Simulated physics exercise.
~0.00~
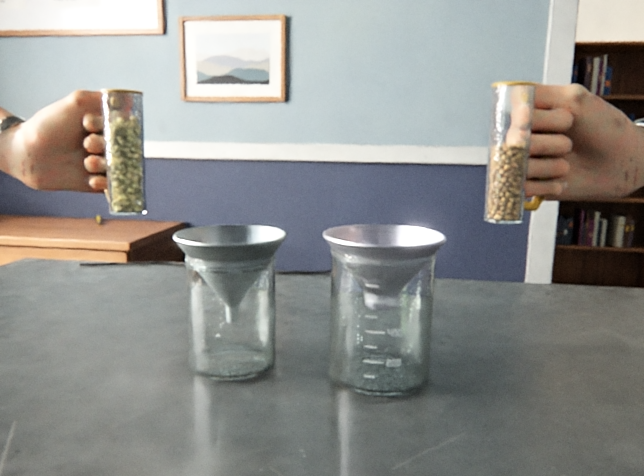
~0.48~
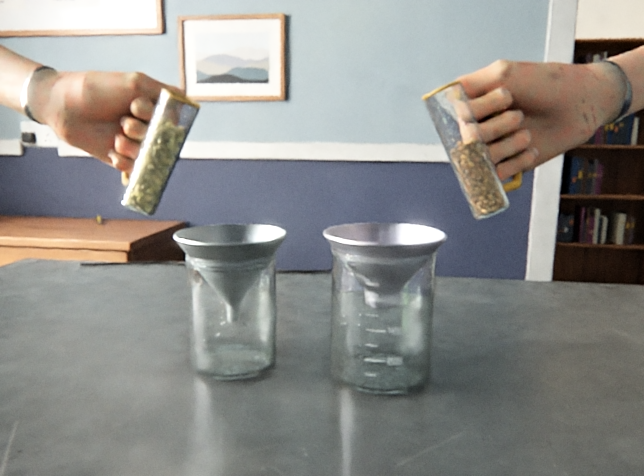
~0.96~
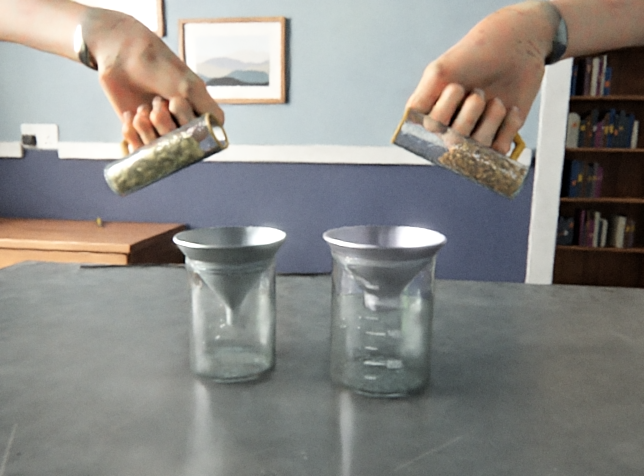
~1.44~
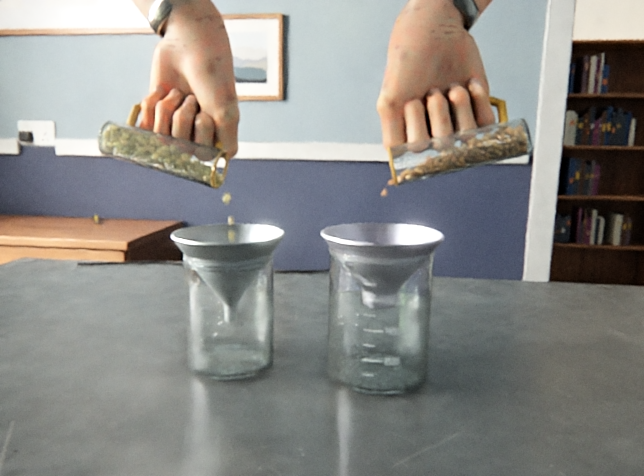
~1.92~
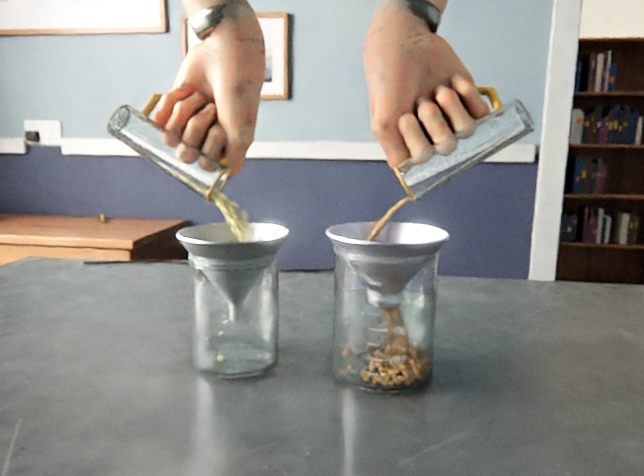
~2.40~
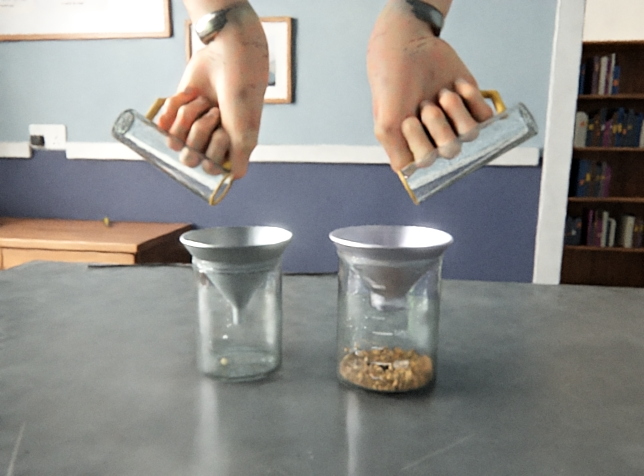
Two hands tipped small glass cups of greenish and tan pellets over funnels set in jars, pouring until both cups were empty. The tan ones dropped through into the right jar, while nearly all the green ones stayed in the left funnel.
